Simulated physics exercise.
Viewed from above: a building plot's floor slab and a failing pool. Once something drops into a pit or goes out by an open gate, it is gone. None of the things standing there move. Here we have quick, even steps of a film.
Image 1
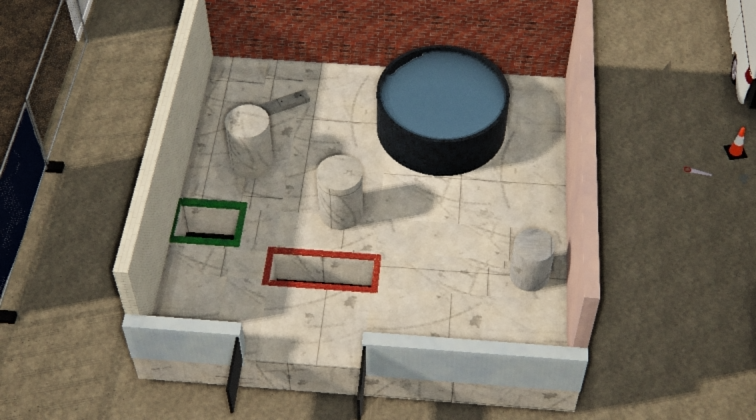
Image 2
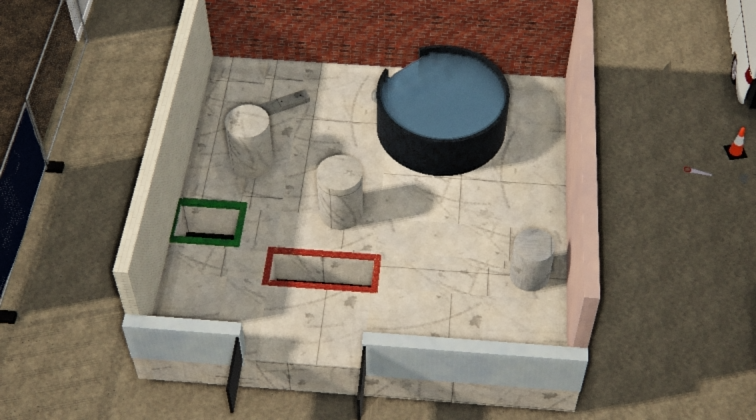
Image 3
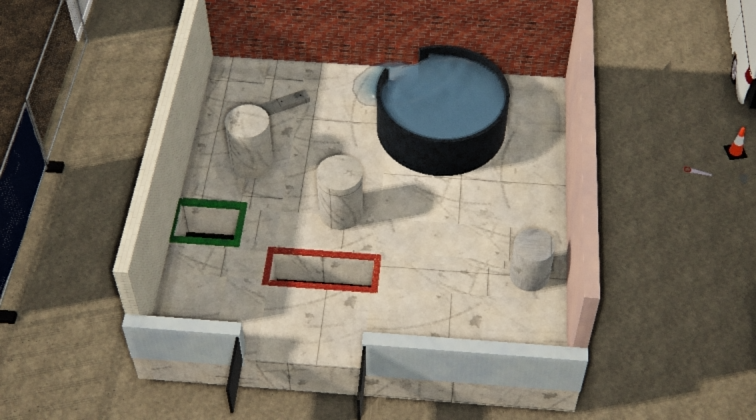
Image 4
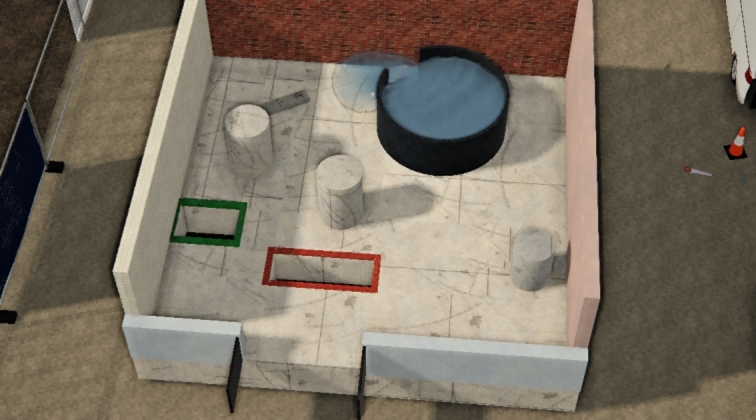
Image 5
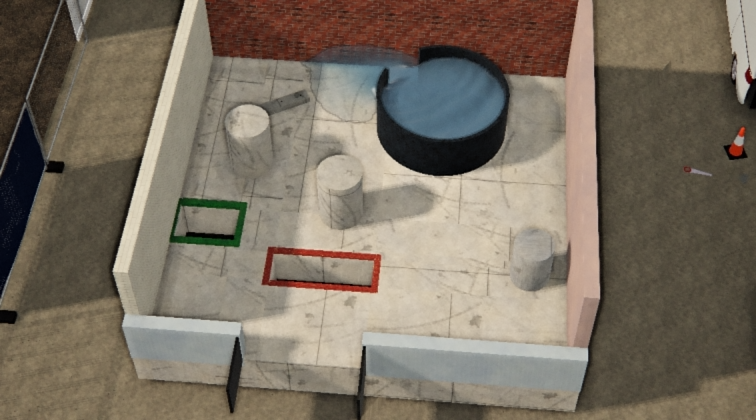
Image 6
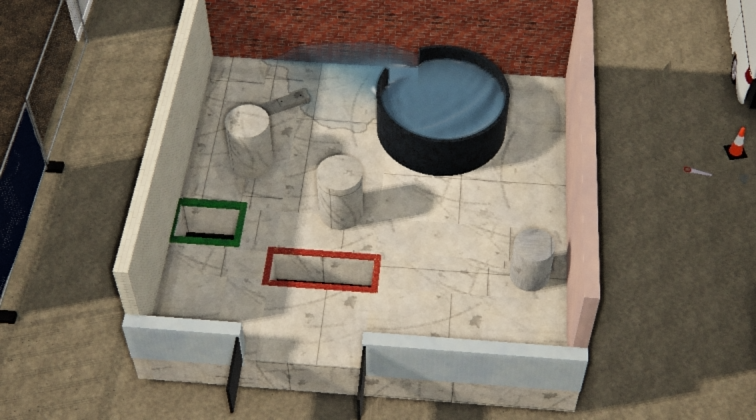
Water pours from a gap in the round tank's far side and spreads left.
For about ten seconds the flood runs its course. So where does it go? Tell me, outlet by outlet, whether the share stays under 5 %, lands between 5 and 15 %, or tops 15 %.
Outlet by outlet: The gate stays under 5 %, the green pit tops 15 %, the red pit lands between 5 and 15 %.
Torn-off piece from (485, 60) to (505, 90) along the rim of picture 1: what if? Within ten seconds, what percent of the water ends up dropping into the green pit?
Per cent to green: 2.
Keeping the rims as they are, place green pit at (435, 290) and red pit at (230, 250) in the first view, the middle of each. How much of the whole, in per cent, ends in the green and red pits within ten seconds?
In per cent: Green 0, red 35.
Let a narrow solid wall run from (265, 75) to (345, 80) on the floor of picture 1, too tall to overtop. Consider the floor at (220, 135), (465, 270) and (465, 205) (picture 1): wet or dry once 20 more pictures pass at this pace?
In that order, I'd expect them to be reached by the flood, kept clear of the flood and kept clear of the flood.
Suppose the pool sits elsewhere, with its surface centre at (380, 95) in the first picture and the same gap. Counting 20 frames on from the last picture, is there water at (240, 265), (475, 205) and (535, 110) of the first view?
Outcome, in sequence: Unwetted, unwetted, wetted.
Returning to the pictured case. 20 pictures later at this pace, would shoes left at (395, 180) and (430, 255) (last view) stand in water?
Spared, spared.
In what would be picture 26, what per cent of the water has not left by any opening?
My estimate is some 94 percent.
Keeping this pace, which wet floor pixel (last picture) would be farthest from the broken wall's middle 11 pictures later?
Somewhere close to (173, 229).
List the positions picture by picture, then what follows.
Still water in the round tank at (443, 95), in the first frame.
The front is at a hidden place, out from the gap on the round tank's far side, in the second frame.
The front is at (360, 81), out from the gap on the round tank's far side, in the third frame.
The front is at (341, 64), out from the gap on the round tank's far side, in the fourth frame.
Water pours out on the round tank's far side and has run to (305, 62), in the fifth frame.
Water pours out on the round tank's far side and has run to (267, 60), in the sixth frame.
A moment on, water covers 20 % of the floor; the gate 0 %, the green pit 0 %, the red pit 0 %.
Next, water covers 25 % of the floor; the gate 0 %, the green pit 0 %, the red pit 0 %.
Then, water covers 40 % of the floor; the gate 0 %, the green pit 7 %, the red pit 0 %.
Later, water covers 60 % of the floor; the gate 0 %, the green pit 20 %, the red pit 3 %.
In the end, water covers 75 % of the floor; the gate 0 %, the green pit 31 %, the red pit 7 %.
